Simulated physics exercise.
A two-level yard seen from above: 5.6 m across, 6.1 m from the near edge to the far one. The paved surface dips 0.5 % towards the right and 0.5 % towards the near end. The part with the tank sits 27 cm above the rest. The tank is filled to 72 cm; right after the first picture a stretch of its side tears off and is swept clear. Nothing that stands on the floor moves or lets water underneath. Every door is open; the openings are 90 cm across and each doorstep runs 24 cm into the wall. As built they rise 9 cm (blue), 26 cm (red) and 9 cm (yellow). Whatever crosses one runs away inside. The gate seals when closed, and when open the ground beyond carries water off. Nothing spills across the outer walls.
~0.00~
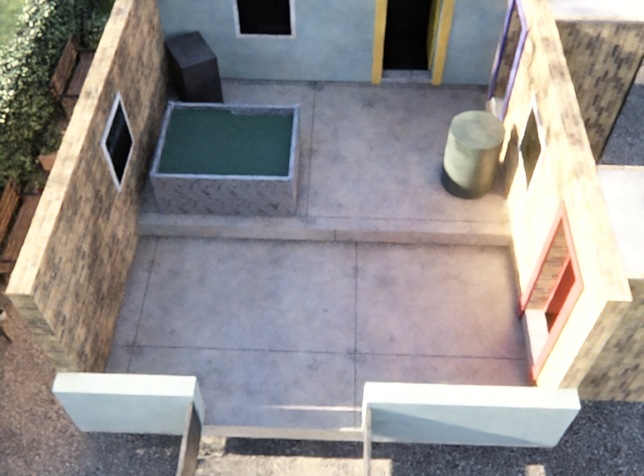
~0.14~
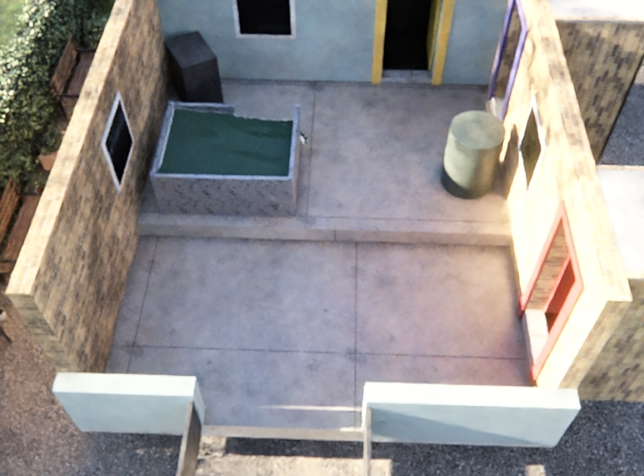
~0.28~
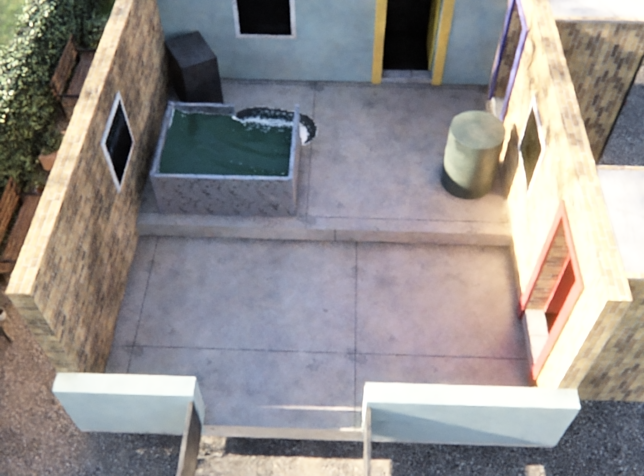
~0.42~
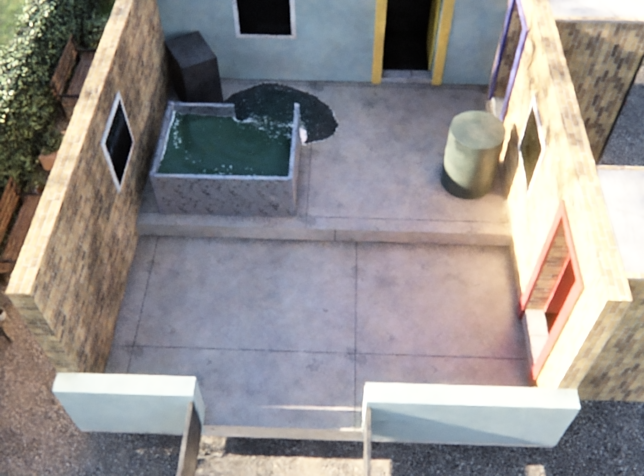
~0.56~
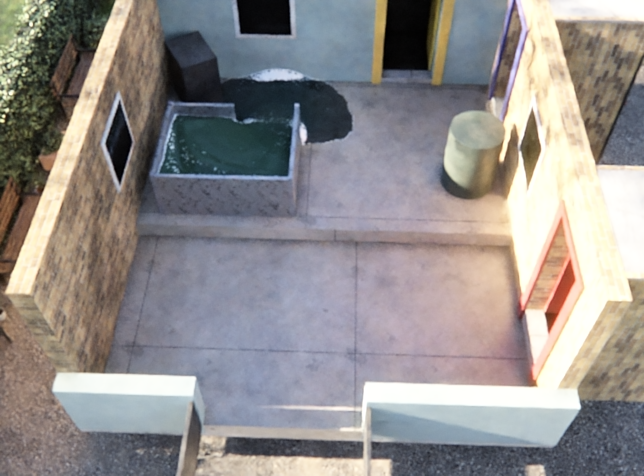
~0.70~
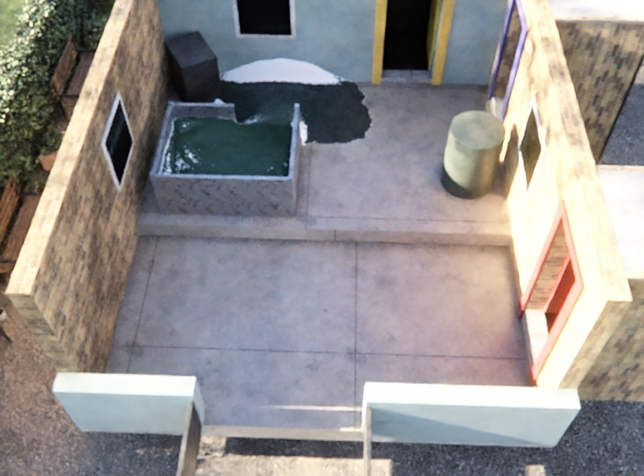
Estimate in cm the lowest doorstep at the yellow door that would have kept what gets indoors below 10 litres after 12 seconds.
About 9.5 cm.
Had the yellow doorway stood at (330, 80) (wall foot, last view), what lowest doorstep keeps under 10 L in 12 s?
About 30 cm.
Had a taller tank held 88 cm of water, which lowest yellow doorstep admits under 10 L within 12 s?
About 11.5 cm.
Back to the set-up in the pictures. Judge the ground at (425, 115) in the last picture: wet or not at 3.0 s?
It is under water.
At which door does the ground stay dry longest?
It is the red one.
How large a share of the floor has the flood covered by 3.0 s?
Some 30 per cent of it.
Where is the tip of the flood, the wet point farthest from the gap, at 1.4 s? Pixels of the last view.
At about (449, 89).
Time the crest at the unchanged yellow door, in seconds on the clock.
Around 1.6 s.
After 1.4 s water covers 15 % of the floor, deepest (48 cm) near (213, 83); 11 cm at the yellow door, 0 litres in over its 9 cm doorstep.
After 3.0 s water covers 30 % of the floor, deepest (29 cm) near (274, 85); 10 cm at the yellow door, 7 litres in over its 9 cm doorstep.
After 12.0 s water covers 95 % of the floor, deepest (10 cm) near (479, 164); 8 cm at the yellow door, 12 litres in over its 9 cm doorstep.
At the yellow door as built, the water arrived by 1.1 s and peaked near 14 cm at 1.6 s.
Run again over the same 12 s with other heights there, 25 litres in over 7.5 cm, 2 litres over 12 cm. The limit of 10 litres is kept from about 9.5 cm up.
